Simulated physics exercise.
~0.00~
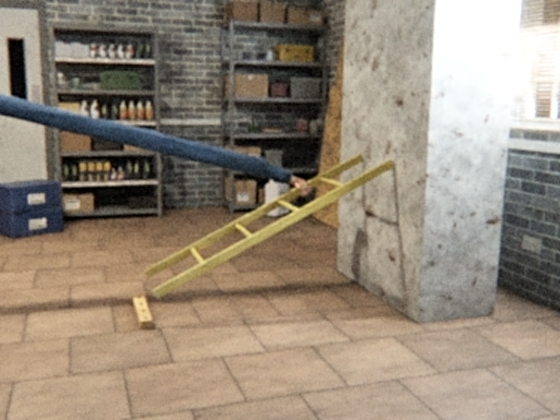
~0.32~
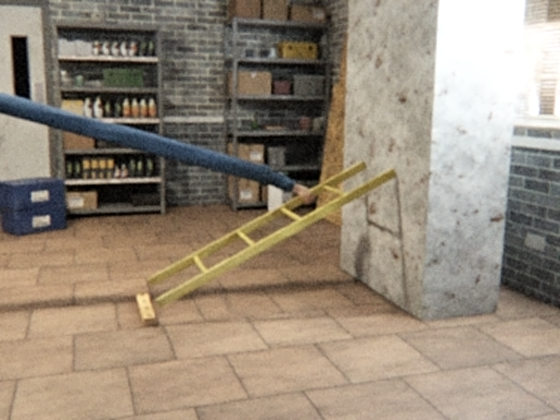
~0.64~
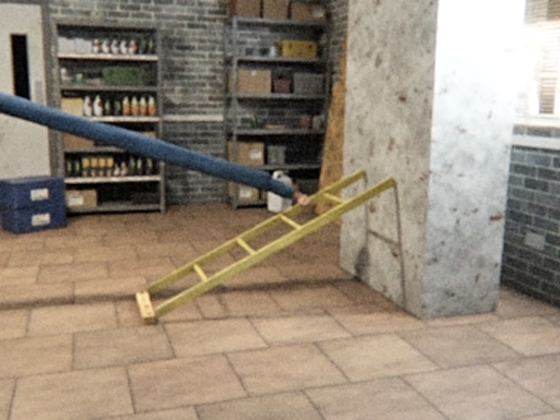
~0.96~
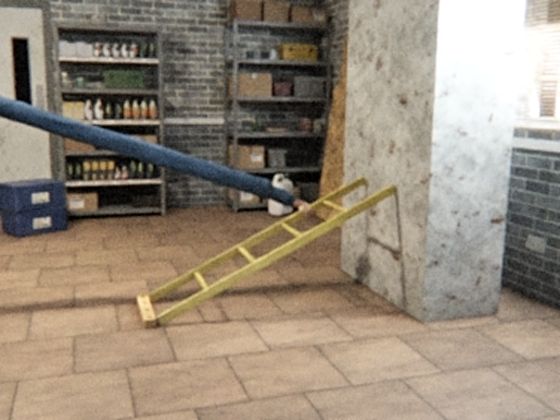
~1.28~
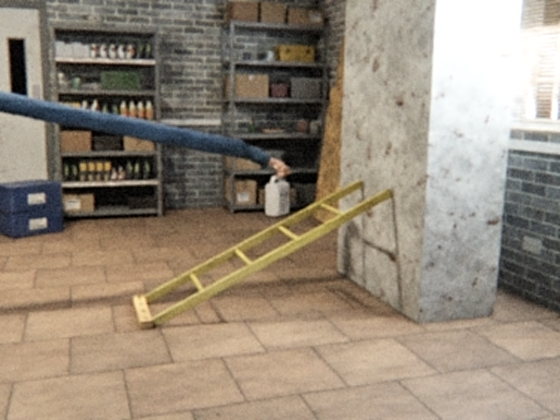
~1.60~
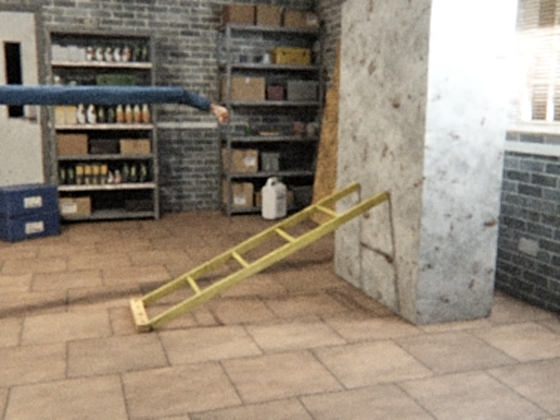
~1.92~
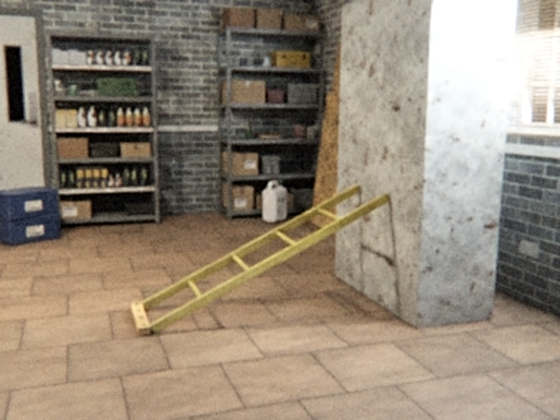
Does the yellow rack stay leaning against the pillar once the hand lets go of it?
Yes, the yellow rack holds its place. It is still leaning against the pillar after the hand has drawn away.
